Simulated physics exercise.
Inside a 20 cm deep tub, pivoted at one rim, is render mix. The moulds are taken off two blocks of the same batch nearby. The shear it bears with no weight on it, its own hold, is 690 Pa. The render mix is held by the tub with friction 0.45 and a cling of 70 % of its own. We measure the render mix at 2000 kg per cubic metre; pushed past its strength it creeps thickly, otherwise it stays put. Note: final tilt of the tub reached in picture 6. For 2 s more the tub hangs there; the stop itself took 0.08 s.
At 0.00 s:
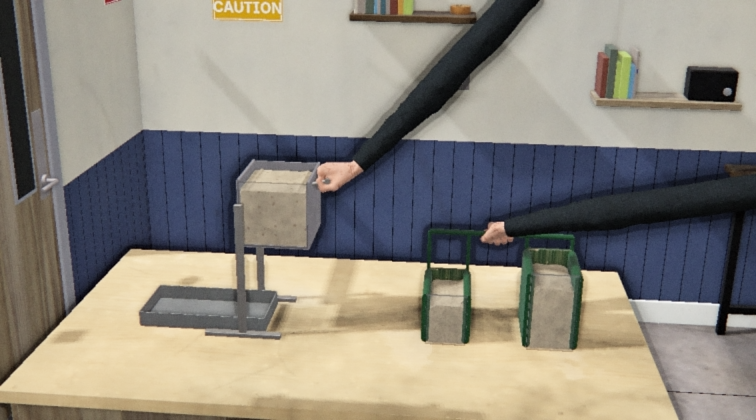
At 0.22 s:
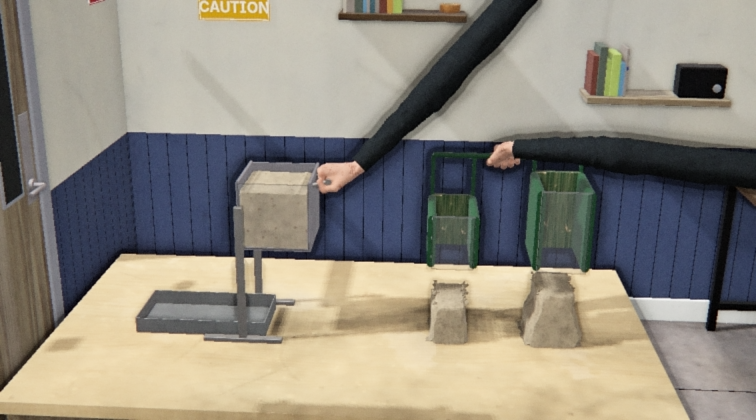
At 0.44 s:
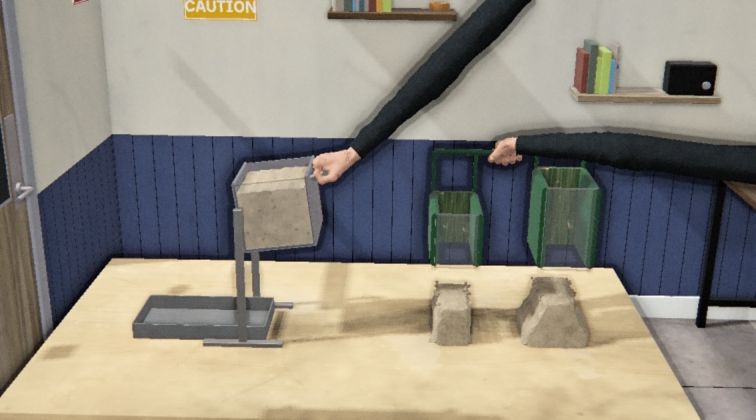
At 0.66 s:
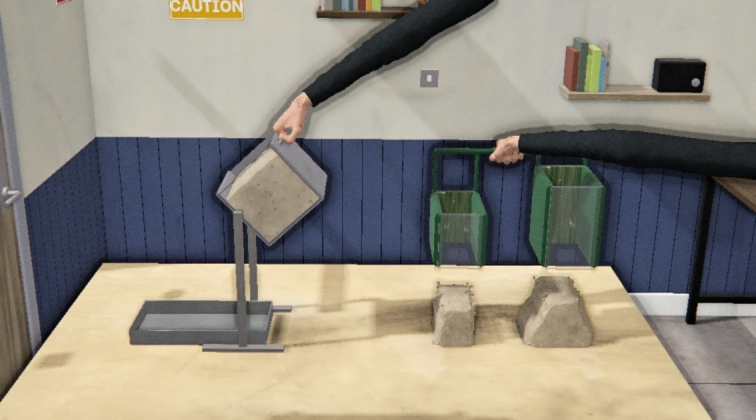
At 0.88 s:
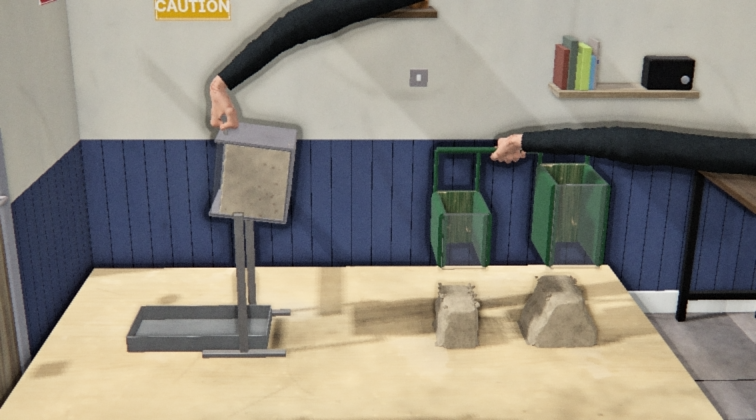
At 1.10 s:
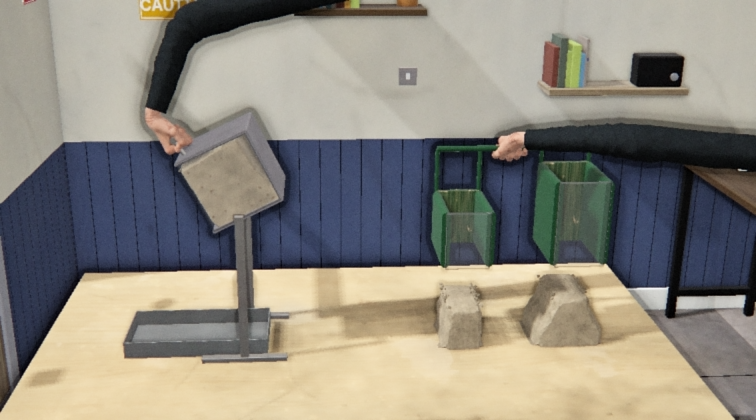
A hand on the right lifts two green moulds off a pair of grey-brown blocks, and the taller block slumps lower and wider while the smaller keeps its height. Another hand then swings a grey tub of packed mix over to the left above a tray, the mix staying inside.
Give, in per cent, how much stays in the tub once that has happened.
Roughly 0 out of 100.
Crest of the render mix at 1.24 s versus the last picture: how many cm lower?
Roughly 9 cm.
After 1.24 s, the tub is at 116 degrees and holds 62 %.
After 1.41 s, the tub is at 116 degrees and holds 25 %.
After 1.58 s, the tub is at 116 degrees and holds 7 %.
After 1.75 s, the tub is at 116 degrees and holds 0 %.
After 3.10 s, the tub is at 116 degrees and holds 0 %.
